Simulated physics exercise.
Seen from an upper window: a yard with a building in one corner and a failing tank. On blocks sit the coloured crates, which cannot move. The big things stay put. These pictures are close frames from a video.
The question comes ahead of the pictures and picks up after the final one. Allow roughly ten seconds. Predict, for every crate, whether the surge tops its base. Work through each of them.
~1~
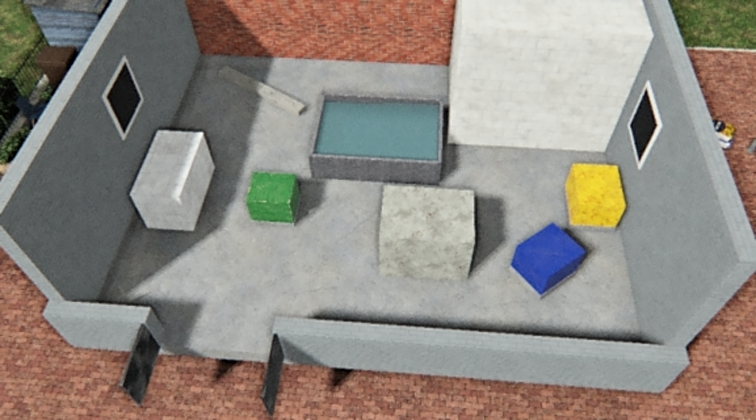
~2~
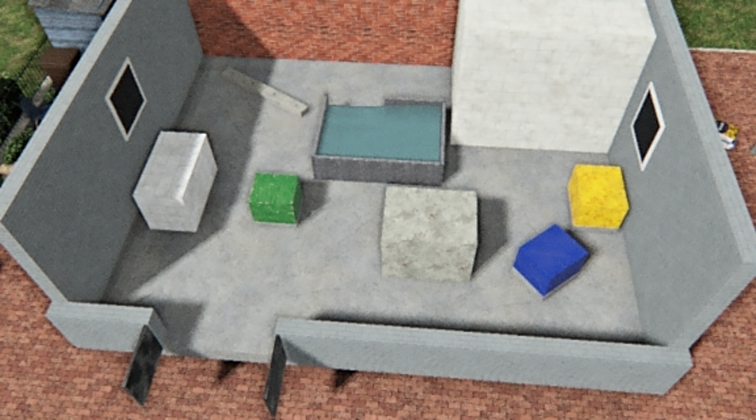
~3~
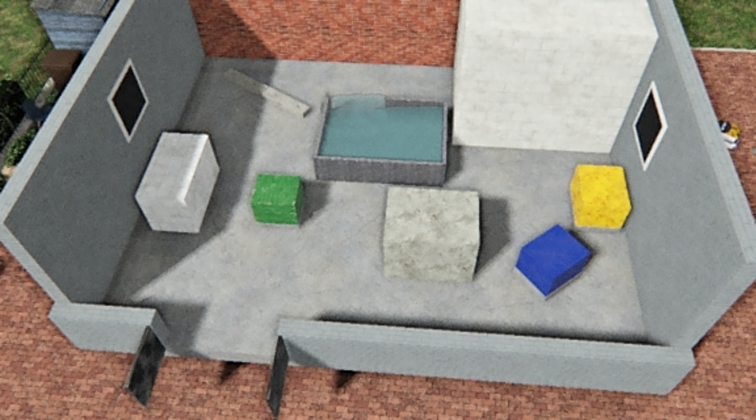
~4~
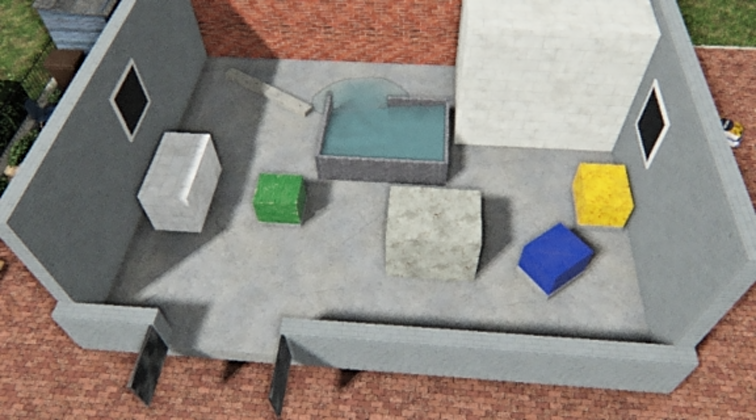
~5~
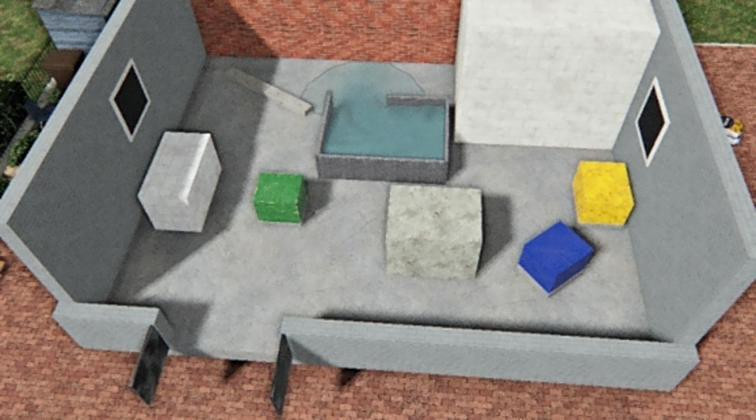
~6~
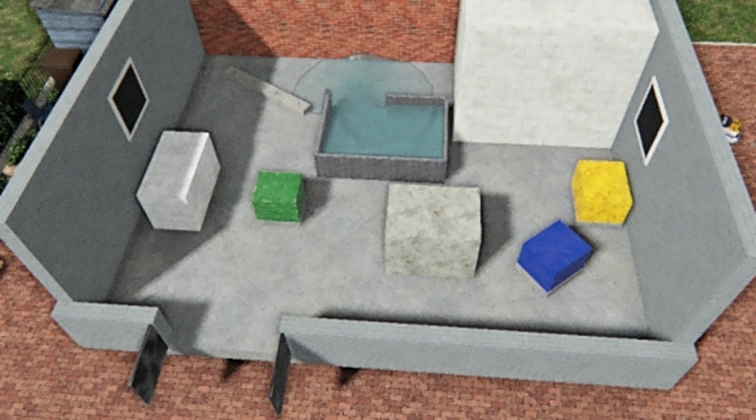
In the end the yellow crate is protected; the blue crate is protected; the green crate is protected.
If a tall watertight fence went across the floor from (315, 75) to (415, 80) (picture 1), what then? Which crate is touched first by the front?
It's the blue crate.
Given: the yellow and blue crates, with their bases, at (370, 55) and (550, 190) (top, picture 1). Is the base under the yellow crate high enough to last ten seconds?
Briefly, yellow gets flooded.
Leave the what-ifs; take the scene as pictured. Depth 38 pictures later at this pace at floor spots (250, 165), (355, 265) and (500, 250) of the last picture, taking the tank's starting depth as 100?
Around 8, 0 and 2 %.
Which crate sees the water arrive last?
Note: The one in yellow.
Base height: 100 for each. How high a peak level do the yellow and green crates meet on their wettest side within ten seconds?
I'd put it at some 10 % for one and some 80 % for the other, in that order.
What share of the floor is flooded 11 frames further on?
15 %.
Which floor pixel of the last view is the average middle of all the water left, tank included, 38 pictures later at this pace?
The water's centre sits above (328, 116).
A moment on, water covers 10 % of the floor; the yellow crate not reached, the blue crate not reached, the green crate not reached.
Next, water covers 15 % of the floor; the yellow crate not reached, the blue crate not reached, the green crate not reached.
Then, water covers 25 % of the floor; the yellow crate not reached, the blue crate not reached, the green crate not reached.
Later, water covers 45 % of the floor; the yellow crate not reached, the blue crate water round its plinth, the green crate water round its plinth.
In the end, water covers 65 % of the floor; the yellow crate stayed above the water, the blue crate stayed above the water, the green crate stayed above the water.
